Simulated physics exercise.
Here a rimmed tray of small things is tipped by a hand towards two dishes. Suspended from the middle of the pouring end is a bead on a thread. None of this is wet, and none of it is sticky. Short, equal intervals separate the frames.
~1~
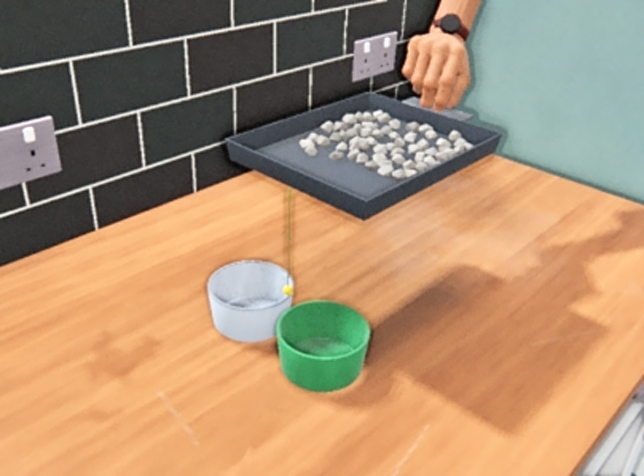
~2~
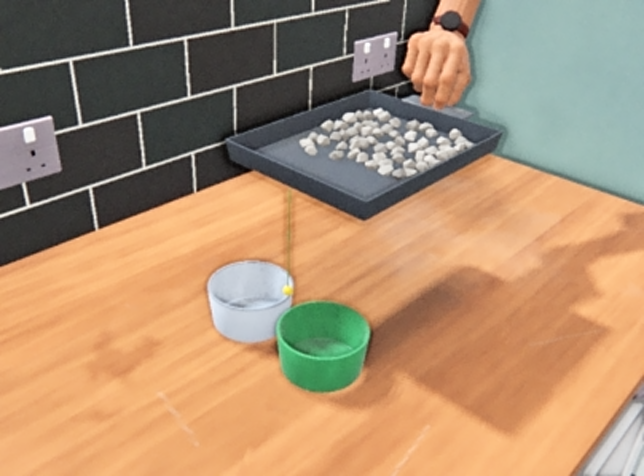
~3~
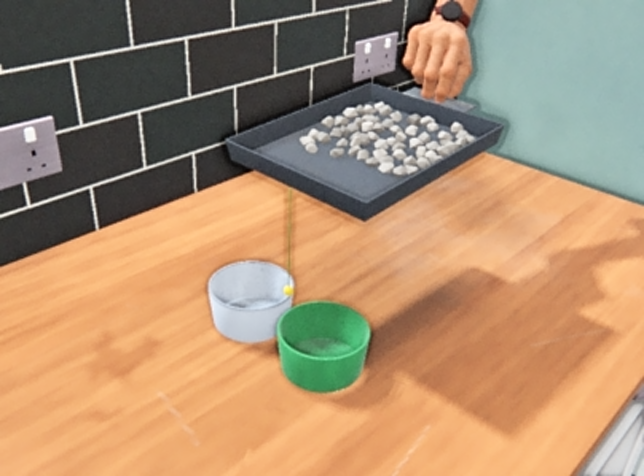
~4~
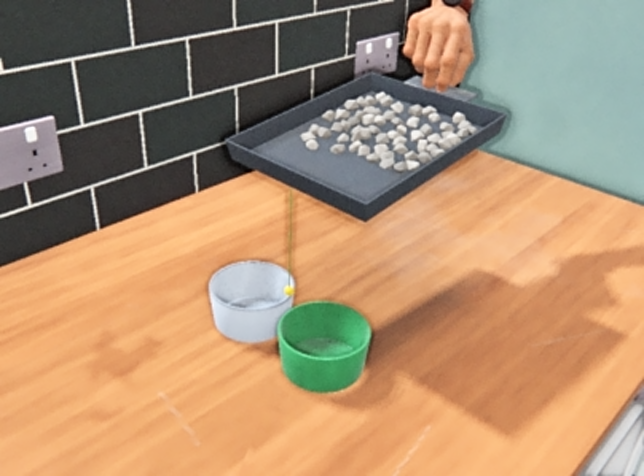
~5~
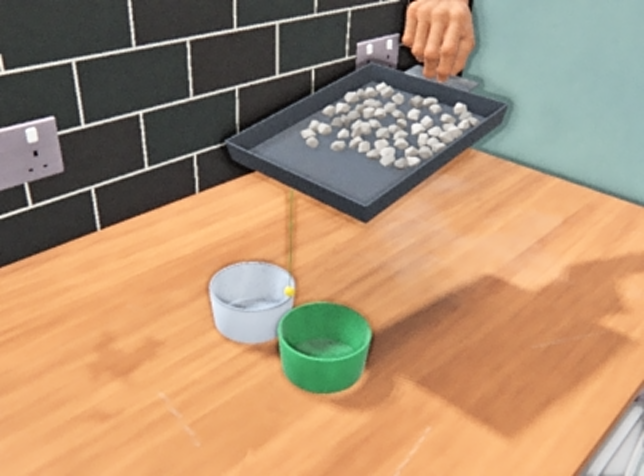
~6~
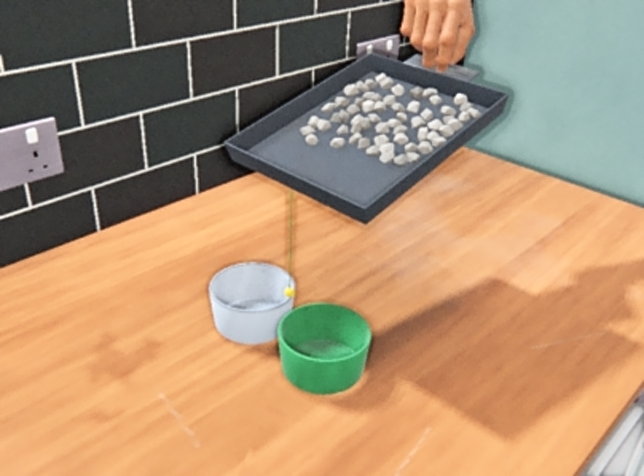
To begin with, a hand with a dark watch holds a nearly level dark tray of pale gravel above a wooden worktop, near a whitish dish and a green one. The hand then gradually raises the tray's far end, tilting it slightly, while the gravel stays clustered and the dishes stay put.
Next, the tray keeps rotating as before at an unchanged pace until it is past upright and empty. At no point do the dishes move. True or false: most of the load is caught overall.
False - less than half is caught.
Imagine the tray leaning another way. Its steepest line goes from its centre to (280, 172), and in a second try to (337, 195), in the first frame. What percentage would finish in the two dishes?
So it's 60 percent with the first slope and 60 percent with the other.
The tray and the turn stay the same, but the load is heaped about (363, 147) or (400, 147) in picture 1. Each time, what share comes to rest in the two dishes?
Close to 10 %, followed by close to 20 %.
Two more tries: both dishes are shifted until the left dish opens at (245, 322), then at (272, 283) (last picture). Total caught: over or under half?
For the two places in order: A majority share, a minority share.
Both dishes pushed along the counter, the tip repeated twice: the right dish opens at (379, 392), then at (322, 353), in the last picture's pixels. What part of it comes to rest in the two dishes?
I'd expect some 50 percent, and then some 80 percent.
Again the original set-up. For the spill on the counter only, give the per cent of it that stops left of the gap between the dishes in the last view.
It works out to some 80 per cent.
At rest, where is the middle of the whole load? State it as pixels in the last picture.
I'd place the middle at about (241, 395).
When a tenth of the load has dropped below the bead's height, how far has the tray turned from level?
About 95 degrees.
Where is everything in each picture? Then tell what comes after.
Corners of the pouring end (231, 139) and (366, 198), level; middle of the load (392, 148), bits of gravel; left dish (219, 316); right dish (291, 365); bead on its thread (288, 290), in the first frame.
Corners of the pouring end (231, 140) and (366, 199), level; middle of the load (392, 147), in the second frame.
Corners of the pouring end (231, 140) and (366, 200), tipped barely, level across its low end; middle of the load (393, 143), in the third frame.
Corners of the pouring end (231, 140) and (366, 201), tipped a little, level across its low end; middle of the load (394, 136), in the fourth frame.
Corners of the pouring end (230, 141) and (365, 203), tipped a little, level across its low end; middle of the load (395, 130), in the fifth frame.
Corners of the pouring end (229, 142) and (364, 205), tipped a little, level across its low end; middle of the load (394, 124); left dish (221, 318); right dish (292, 367), in the sixth frame.
Just after the last frame, tray tipped steeply; almost all on the tray; just a few in the air.
A moment on, tray tipped right over; the larger part on the tray; just a few in the right dish; about a tenth outside both; about a tenth in the air.
Further on, tray tipped past a quarter turn; roughly a quarter in the right dish; just a few in the left dish; the larger part outside both.
When it is over, tray tipped past a quarter turn; roughly a quarter in the right dish; just a few in the left dish; the larger part outside both.
